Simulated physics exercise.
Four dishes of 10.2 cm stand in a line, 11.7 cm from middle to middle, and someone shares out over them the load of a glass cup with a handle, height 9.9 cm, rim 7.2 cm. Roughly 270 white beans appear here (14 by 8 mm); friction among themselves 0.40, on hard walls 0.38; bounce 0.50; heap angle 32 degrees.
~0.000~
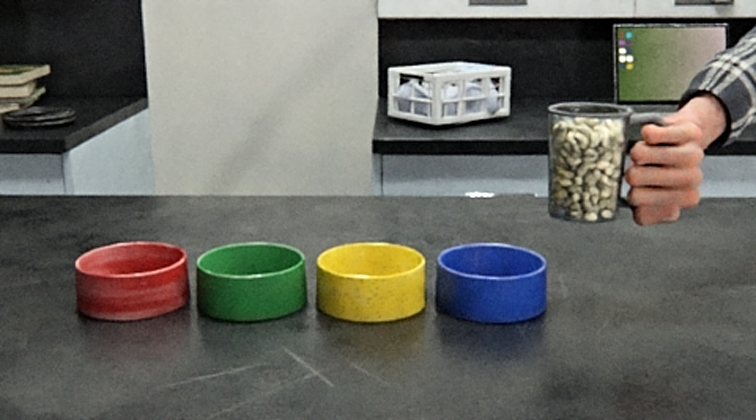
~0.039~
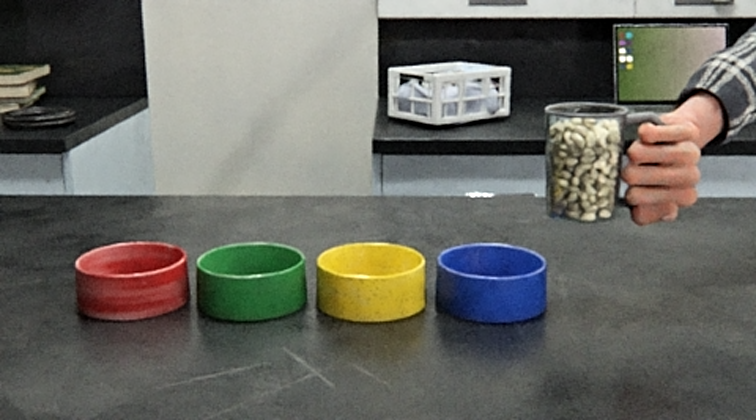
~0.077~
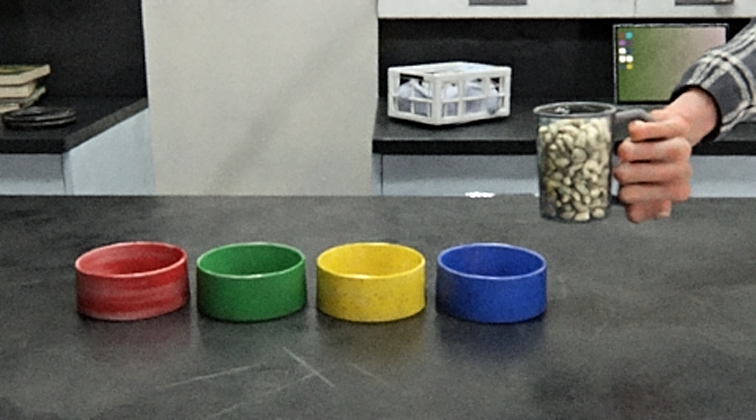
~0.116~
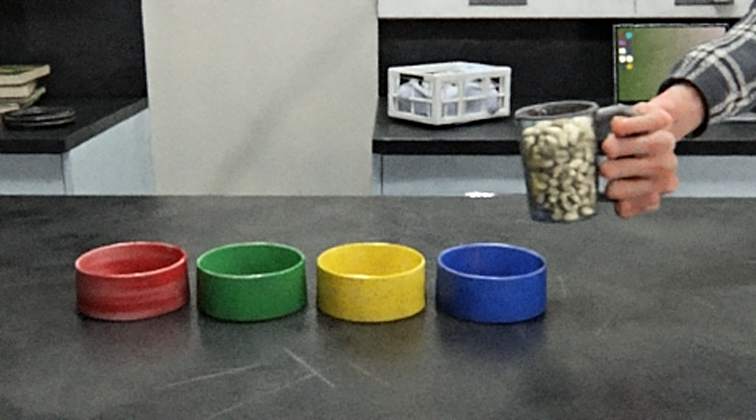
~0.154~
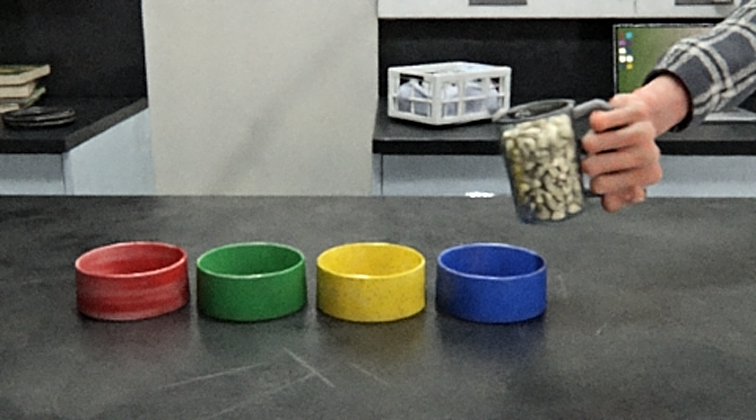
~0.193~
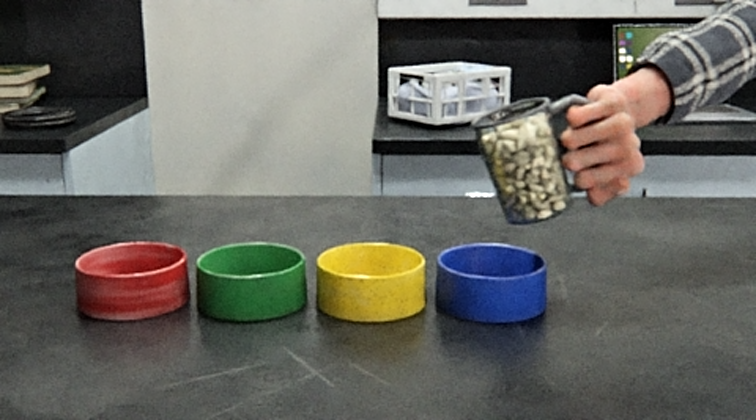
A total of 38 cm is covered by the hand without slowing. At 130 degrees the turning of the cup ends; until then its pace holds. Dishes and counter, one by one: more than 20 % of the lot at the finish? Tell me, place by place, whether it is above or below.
Red: Above the mark; blue: Below the mark; green: Below the mark; yellow: Below the mark; counter: Below the mark.
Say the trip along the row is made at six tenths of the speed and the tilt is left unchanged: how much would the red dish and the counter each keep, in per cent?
Result - red dish: 0; counter: 10.
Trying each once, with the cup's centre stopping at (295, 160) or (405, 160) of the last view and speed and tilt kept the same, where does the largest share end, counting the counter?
Green; yellow.
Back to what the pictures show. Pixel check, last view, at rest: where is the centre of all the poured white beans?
Approximately (126, 277) in the last picture.
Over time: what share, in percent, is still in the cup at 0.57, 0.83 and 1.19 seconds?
Roughly 100, then 90, then 0.
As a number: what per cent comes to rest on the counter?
5 per cent.
After 0.57 s, tilt 72 degrees; cup holds 100 %.
After 0.83 s, tilt 109 degrees; cup holds 90 %, red 5 %.
After 1.19 s, tilt 130 degrees; cup holds 0 %, red 95 %.
By 1.9 s all is still; red 95 %, blue 0 %, green 0 %, yellow 0 %, counter 5 %.
